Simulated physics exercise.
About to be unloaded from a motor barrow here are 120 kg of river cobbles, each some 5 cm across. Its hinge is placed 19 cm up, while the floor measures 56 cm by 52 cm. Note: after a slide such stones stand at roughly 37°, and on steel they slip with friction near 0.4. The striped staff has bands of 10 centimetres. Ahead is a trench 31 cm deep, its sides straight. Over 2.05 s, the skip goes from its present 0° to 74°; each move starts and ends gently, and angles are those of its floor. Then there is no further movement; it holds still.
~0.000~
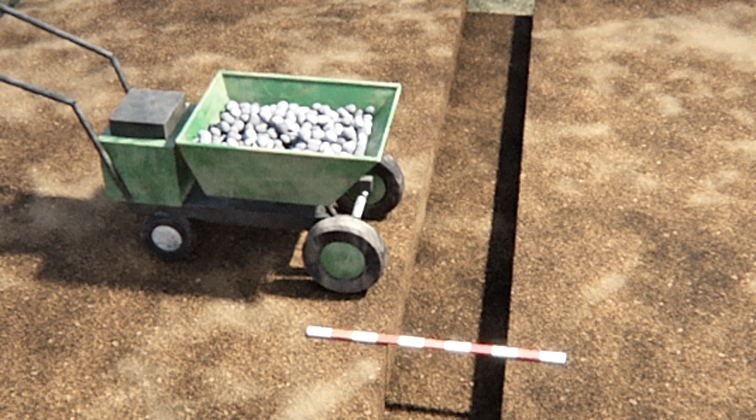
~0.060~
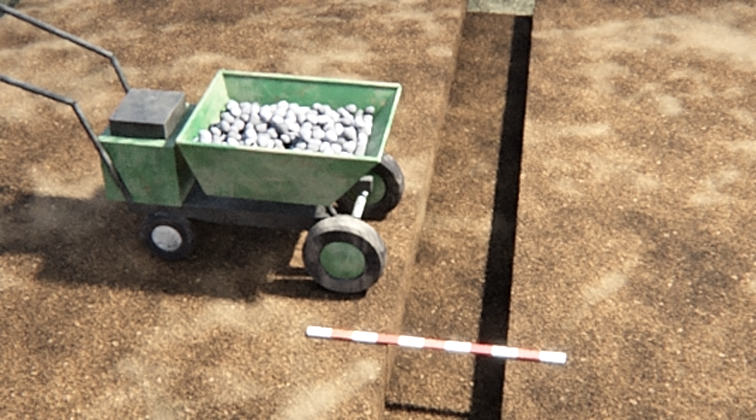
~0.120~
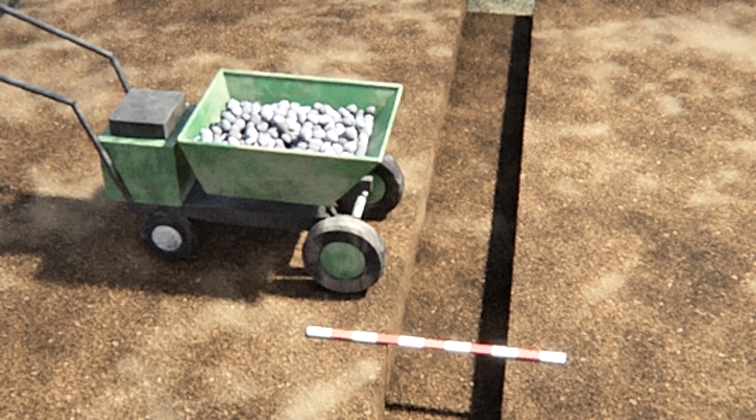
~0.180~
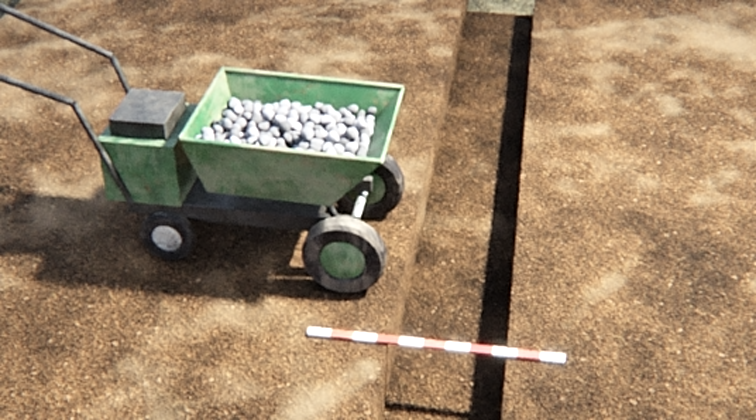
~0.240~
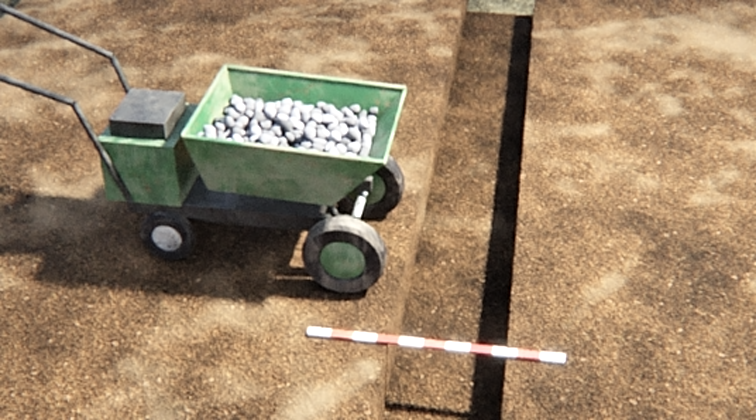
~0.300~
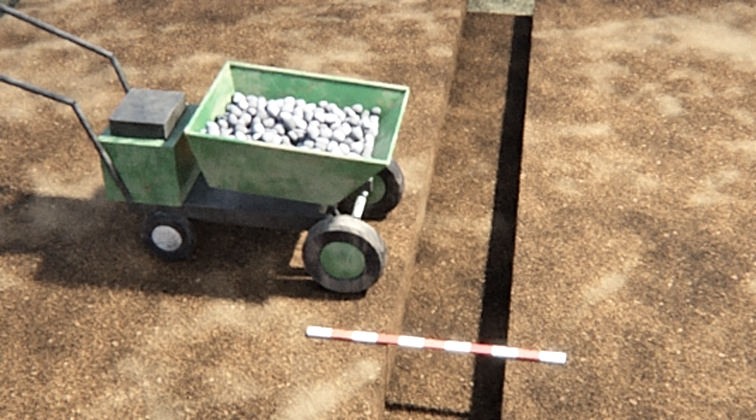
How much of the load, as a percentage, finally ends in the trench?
I would put it at about 67 per cent.
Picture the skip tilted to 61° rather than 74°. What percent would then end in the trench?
It comes out at about 60 percent.
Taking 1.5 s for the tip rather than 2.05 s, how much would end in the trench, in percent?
I'd put it at roughly 55 per cent.
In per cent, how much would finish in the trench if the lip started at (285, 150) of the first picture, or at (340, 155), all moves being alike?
100 %, then 100 %.
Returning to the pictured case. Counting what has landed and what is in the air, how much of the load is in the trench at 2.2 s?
At that moment: Approx. 35 %.
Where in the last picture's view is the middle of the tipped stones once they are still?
Somewhere around (494, 300) in the last picture.
After 1.5 s the floor is at 63°; 99 % in the skip, 1 % in the trench; the foremost stones are at (486, 214).
After 2.2 s the floor is at 74°; 38 % in the skip, 36 % in the trench, 26 % past the trench; the foremost stones are at (618, 293).
After 2.5 s the floor is at 74°; 13 % in the skip, 52 % in the trench, 35 % past the trench; the foremost stones are at (669, 297).
After 4.4 s the floor is at 74°; 0 % in the skip, 67 % in the trench, 33 % past the trench; the foremost stones are at (682, 300).
